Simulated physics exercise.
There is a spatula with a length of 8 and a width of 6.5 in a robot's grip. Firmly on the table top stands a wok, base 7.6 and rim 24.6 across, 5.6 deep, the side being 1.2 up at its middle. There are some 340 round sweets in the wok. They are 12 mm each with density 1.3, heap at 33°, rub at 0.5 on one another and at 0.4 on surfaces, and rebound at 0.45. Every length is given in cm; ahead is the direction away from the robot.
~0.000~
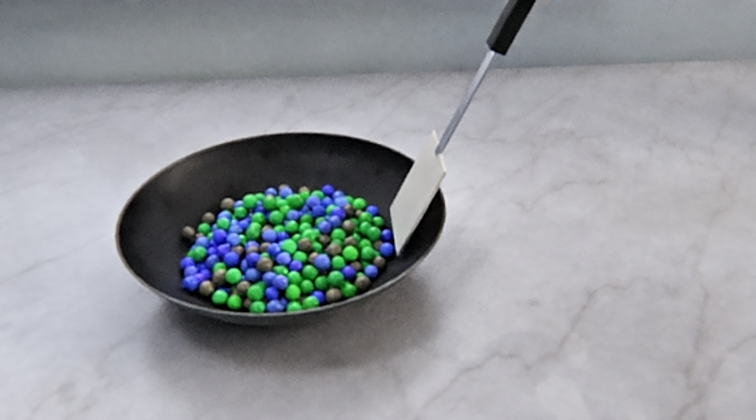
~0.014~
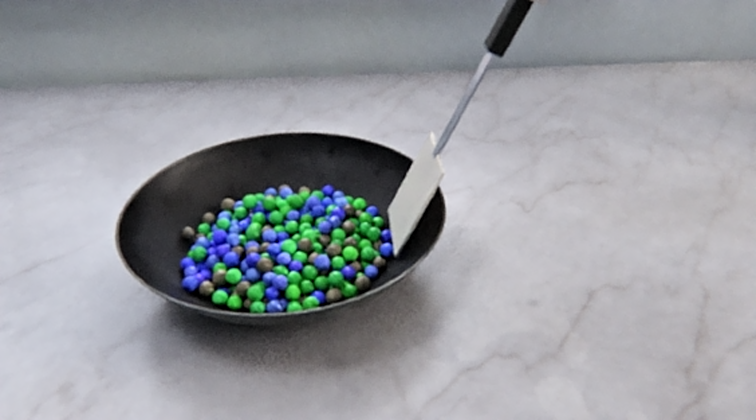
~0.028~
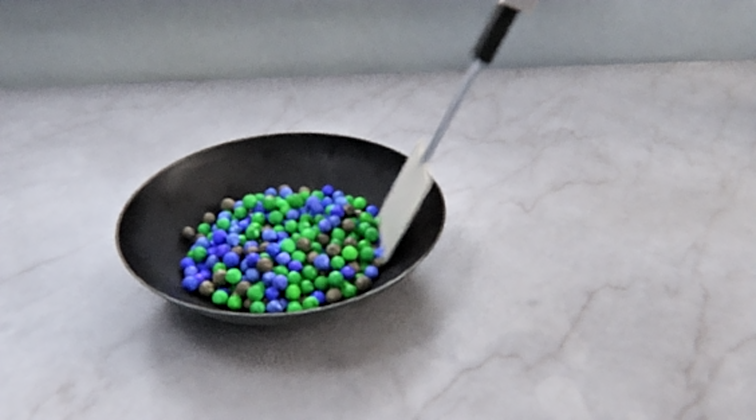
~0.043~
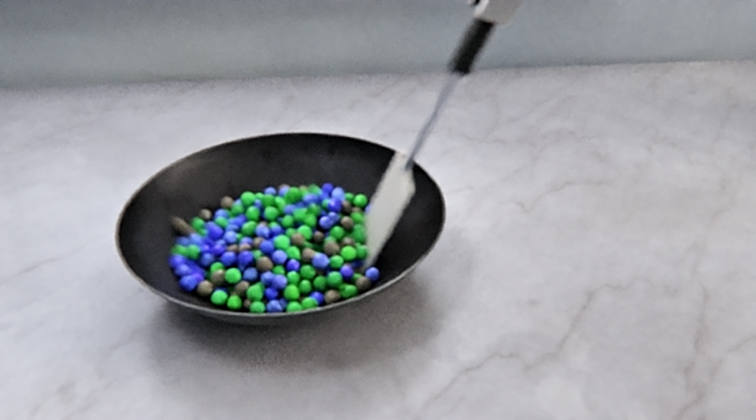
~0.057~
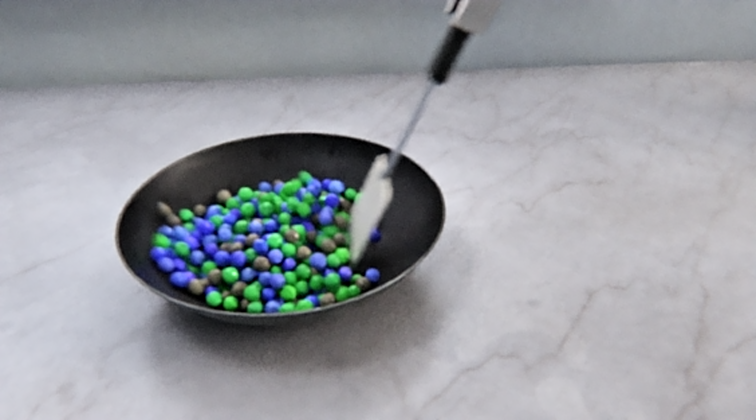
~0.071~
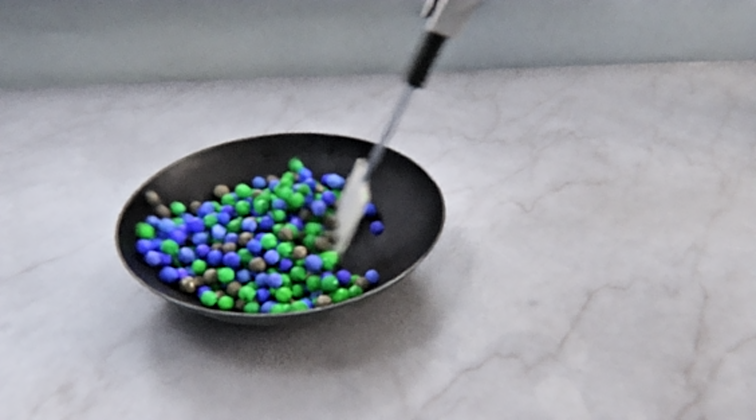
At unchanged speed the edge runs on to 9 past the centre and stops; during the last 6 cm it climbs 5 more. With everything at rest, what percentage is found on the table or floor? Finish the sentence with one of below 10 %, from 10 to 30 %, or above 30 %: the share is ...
The share is above 30 %.
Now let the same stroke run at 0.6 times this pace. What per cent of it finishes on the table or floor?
I'd put it around 25 per cent.
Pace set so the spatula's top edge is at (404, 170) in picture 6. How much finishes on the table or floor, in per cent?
Share: Roughly 25 %.
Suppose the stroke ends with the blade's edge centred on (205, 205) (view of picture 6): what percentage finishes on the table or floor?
20 %.
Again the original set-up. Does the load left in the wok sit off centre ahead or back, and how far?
The balance point lies close to 3.0 cm ahead.
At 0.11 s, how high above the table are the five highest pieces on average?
Roughly 7 centimetres.
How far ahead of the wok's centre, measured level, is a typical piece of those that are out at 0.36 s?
I'd put it at some 26 centimetres.
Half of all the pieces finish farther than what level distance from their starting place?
Level distance of roughly 8 cm.
By 0.11 s, sloping 65°, highest piece 7 above the table; 340 in the wok, 1 on the blade or in flight.
By 0.14 s, sloping 65°, highest piece 9 above the table; 333 in the wok, 8 on the blade or in flight.
By 0.36 s, sloping 65°, highest piece 26 above the table; 203 in the wok, 61 on the table or floor, 77 on the blade or in flight.
By 1.41 s, sloping 65°, highest piece 4 above the table; 203 in the wok, 138 on the table or floor.
Final count, 203 in the wok, 138 on the table or floor. That is 40 % on the table or floor.
